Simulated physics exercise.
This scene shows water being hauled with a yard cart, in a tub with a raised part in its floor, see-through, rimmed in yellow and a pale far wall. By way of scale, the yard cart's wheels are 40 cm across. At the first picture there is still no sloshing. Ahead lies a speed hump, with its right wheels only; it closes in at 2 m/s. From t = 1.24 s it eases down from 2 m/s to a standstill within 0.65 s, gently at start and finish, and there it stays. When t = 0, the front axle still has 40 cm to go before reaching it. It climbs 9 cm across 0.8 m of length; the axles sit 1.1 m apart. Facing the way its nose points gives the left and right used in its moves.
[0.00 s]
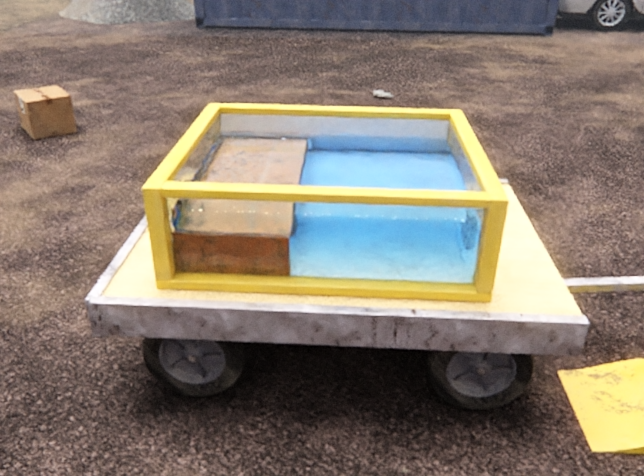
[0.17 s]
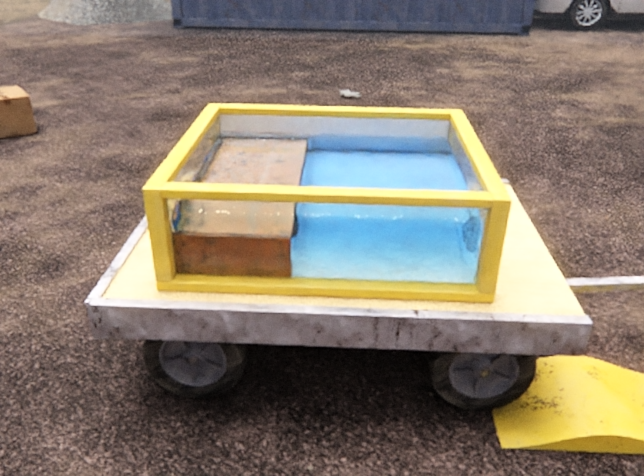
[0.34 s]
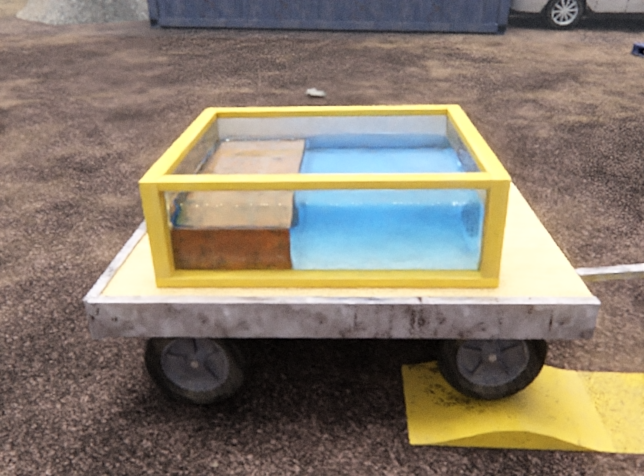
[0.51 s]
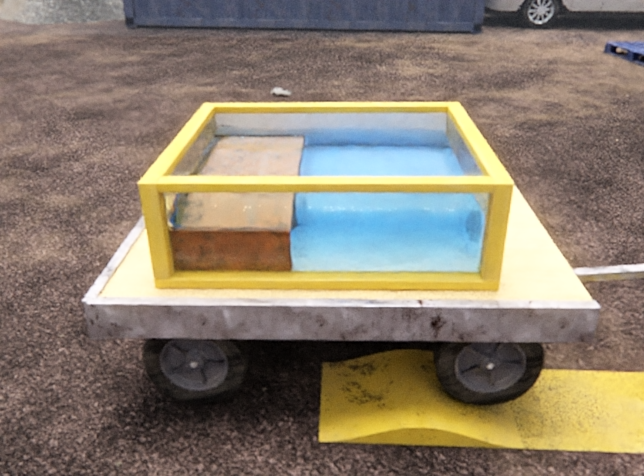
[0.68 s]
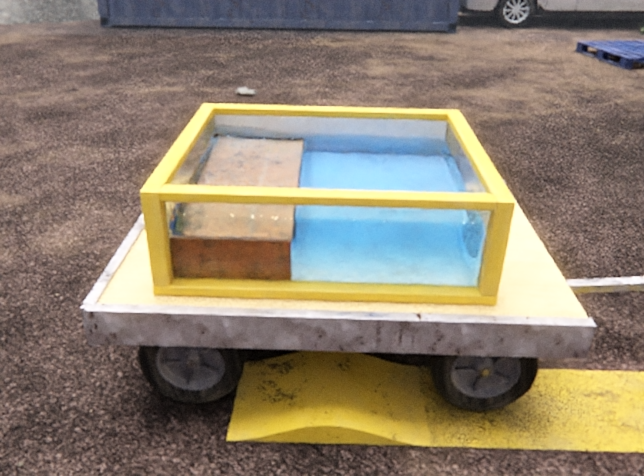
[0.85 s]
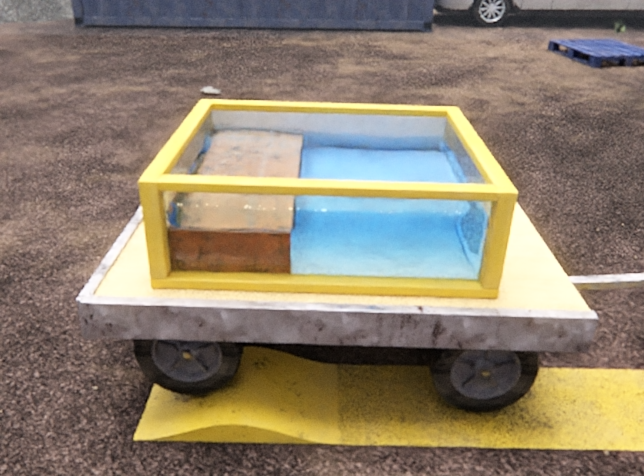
The video shows a yard cart carrying a yellow-rimmed, see-through tub of blue water with a raised floor section, rolling rightward across gravel; its front wheel mounts a yellow speed hump, then its rear wheel reaches it, the water barely shifting.
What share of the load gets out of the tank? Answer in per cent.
About 12 per cent.
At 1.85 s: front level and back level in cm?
At the front the surface is at 44 cm, while at the back it is at 16 cm.
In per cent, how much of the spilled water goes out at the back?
Share: Near 0%.
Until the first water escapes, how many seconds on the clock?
Around 2.0 seconds.
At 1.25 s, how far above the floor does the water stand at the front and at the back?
Front 24 cm, back 26 cm.
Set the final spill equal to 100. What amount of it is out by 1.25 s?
Roughly 0 per cent.
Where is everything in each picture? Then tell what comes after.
The surface is at (452, 208) by the front wall; at (200, 200) by the back wall; it lies level with the rim line; edge of the step at (230, 236); the front is on the right, levels are read along the near wall; a wheel hub at (190, 363), in the first frame.
The surface is at (455, 208) by the front wall; at (201, 201) by the back wall; it lies level with the rim line, in the second frame.
The surface is at (454, 194) by the front wall; at (198, 196) by the back wall; it lies level with the rim line; the tank is 2° nose up, in the third frame.
The surface is at (456, 196) by the front wall; at (198, 197) by the back wall; it lies level with the rim line, in the fourth frame.
The surface is at (456, 210) by the front wall; at (199, 206) by the back wall; it lies level with the rim line, in the fifth frame.
The surface is at (458, 203) by the front wall; at (197, 196) by the back wall; it lies level with the rim line; a wheel hub at (185, 360), in the sixth frame.
Then, 1.25 s in, the surface is 25 cm up at the front and 25 cm at the back; nothing has left.
Then, 1.85 s in, the surface is 44 cm up at the front and 16 cm at the back; nothing has left.
Then, 2.45 s in, the surface is 17 cm up at the front and 22 cm at the back; 12 per cent is out, over the front.
Then, 4.88 s in, 12 per cent is out, over the front, 22 of 183 litres.
